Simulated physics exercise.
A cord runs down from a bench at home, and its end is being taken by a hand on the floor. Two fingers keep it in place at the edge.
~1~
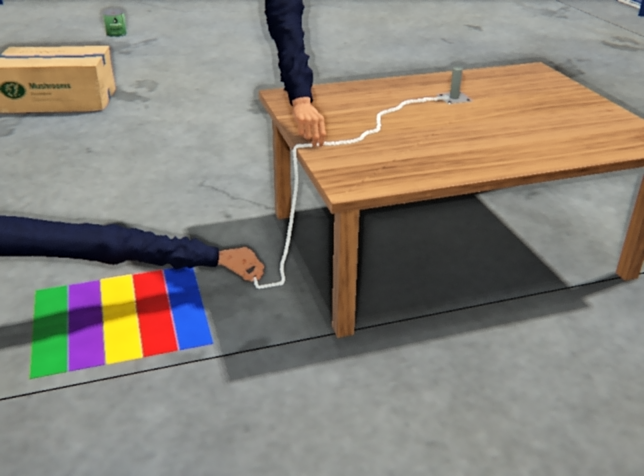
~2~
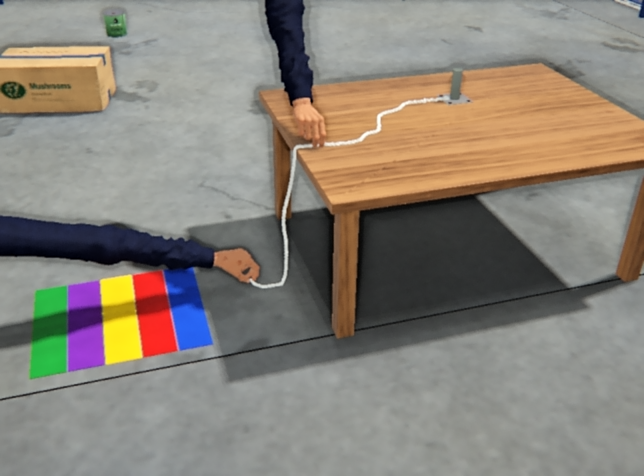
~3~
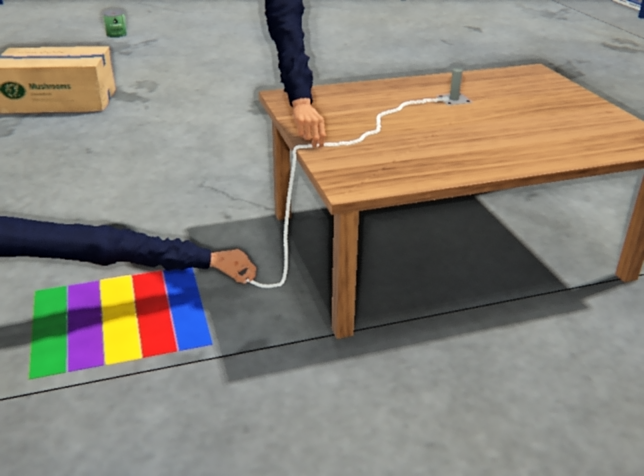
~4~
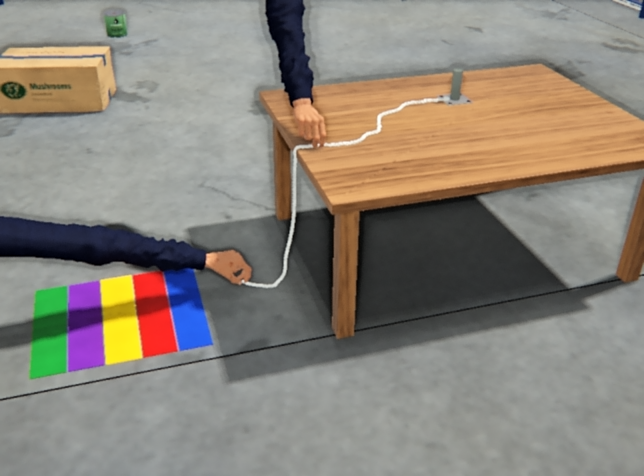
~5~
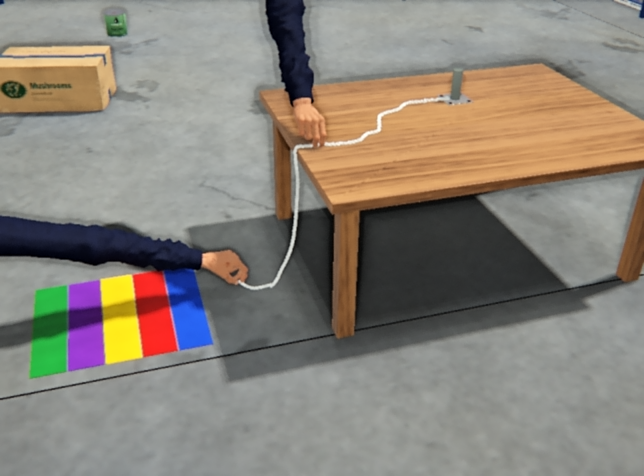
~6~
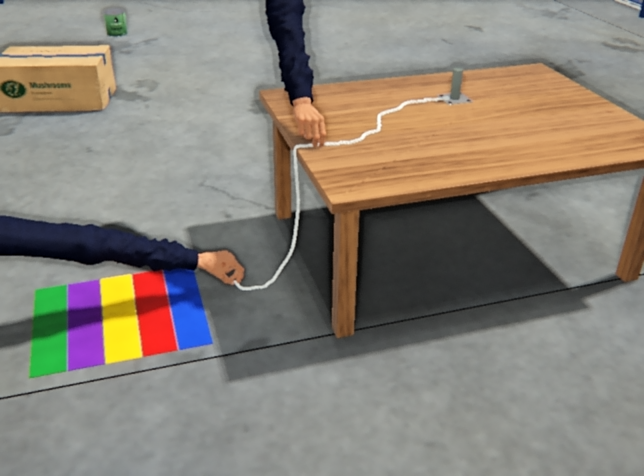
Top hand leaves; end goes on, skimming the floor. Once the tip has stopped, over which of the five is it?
Over the yellow strip.
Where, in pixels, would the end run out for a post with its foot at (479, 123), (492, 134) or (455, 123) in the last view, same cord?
Going through the tries, you get (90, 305), then (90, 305), then (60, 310).
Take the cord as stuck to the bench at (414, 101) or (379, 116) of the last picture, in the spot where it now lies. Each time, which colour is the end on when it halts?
The end reaches yellow and then yellow.
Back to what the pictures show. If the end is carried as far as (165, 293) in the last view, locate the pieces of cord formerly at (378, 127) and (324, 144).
Positions: (351, 126) for the first, (292, 151) for the second.
A little later, end near (164, 293); over red.
Next, end near (130, 299); over yellow.
When it is tight, end near (110, 302); over yellow. The end stops over the yellow strip.
